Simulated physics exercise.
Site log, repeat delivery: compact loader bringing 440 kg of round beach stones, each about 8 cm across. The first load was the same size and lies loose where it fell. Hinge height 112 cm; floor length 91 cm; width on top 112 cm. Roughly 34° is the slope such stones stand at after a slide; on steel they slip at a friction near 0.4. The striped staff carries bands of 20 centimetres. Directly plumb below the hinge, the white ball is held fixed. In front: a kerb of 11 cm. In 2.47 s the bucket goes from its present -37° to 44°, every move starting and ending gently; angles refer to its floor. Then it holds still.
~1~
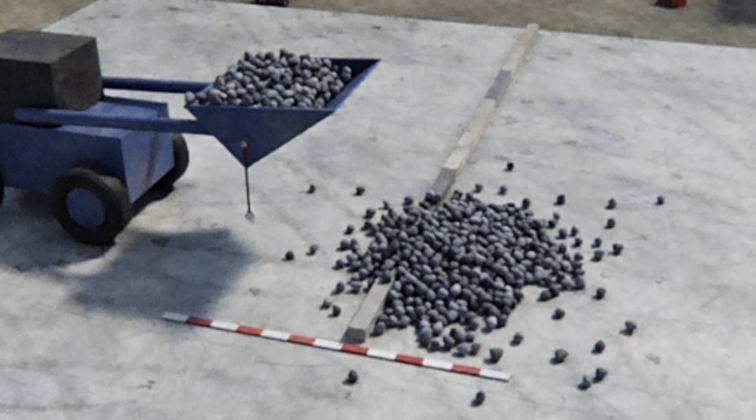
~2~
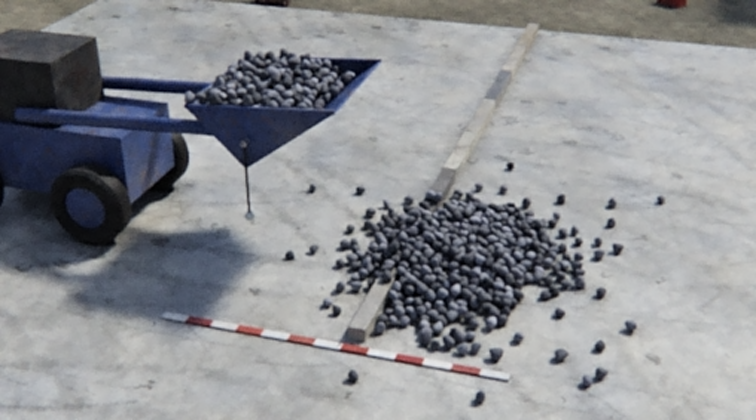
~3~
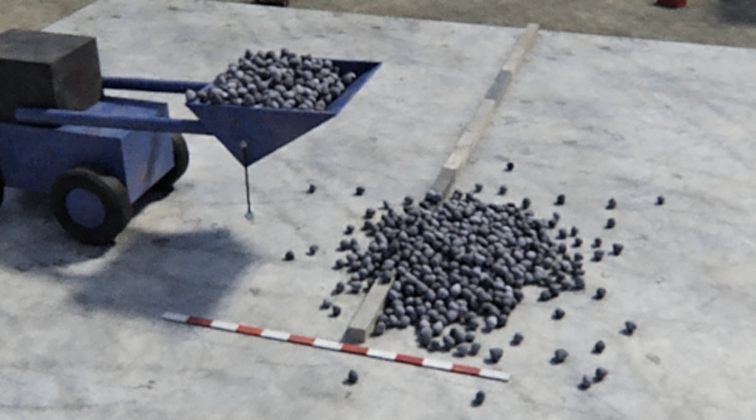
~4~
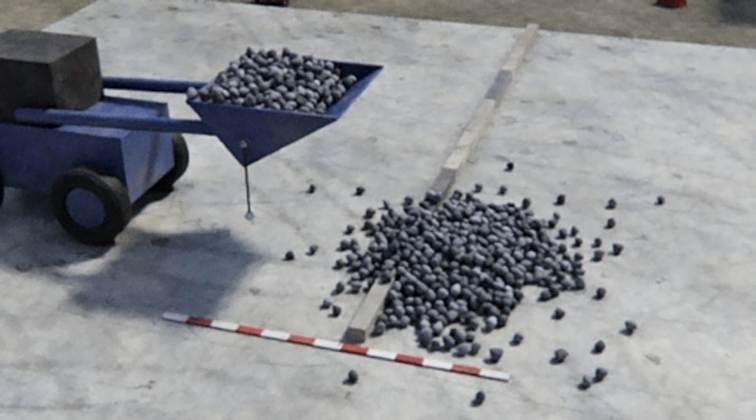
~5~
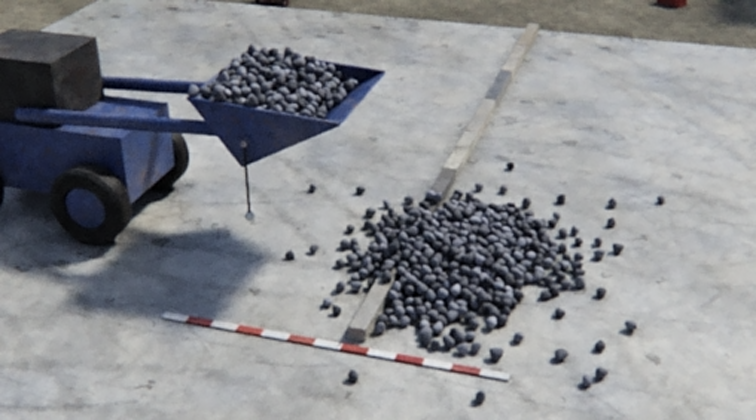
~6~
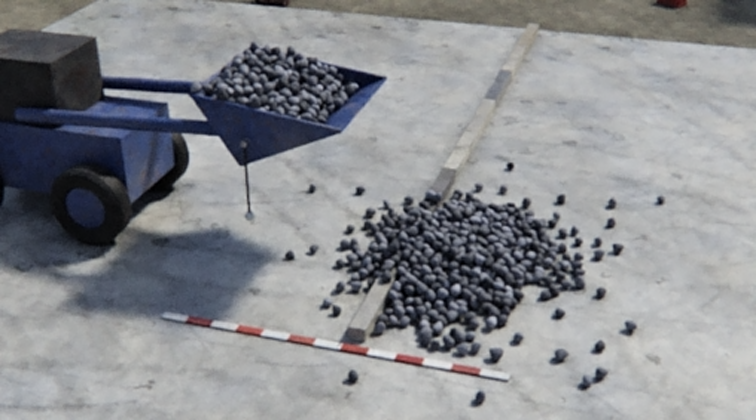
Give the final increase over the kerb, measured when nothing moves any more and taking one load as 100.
Close to 8 parts in a hundred.
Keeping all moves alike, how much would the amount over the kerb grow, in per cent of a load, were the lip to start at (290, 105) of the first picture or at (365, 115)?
Near 0 per cent from the first place, 35 from the second.
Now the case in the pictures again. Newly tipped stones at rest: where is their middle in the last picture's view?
Around (368, 236).
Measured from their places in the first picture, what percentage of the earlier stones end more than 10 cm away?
Some 5 percent, give or take.
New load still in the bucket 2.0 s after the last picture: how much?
It holds some 0 percent.
Then, 1.2 s after the last picture the floor is at 31°; in per cent of one load, 76 in the bucket, 40 on this side of the kerb, 85 over the kerb; the foremost stones are at (615, 292).
Then, 2.0 s after the last picture the floor is at 44°; in per cent of one load, 1 in the bucket, 108 on this side of the kerb, 92 over the kerb; the foremost stones are at (615, 292).
Then, 2.3 s after the last picture the floor is at 44°; in per cent of one load, 0 in the bucket, 107 on this side of the kerb, 94 over the kerb; the foremost stones are at (615, 292).
Then, 5.0 s after the last picture the floor is at 44°; in per cent of one load, 0 in the bucket, 107 on this side of the kerb, 94 over the kerb; the foremost stones are at (615, 292). Net gain over the kerb, 8.
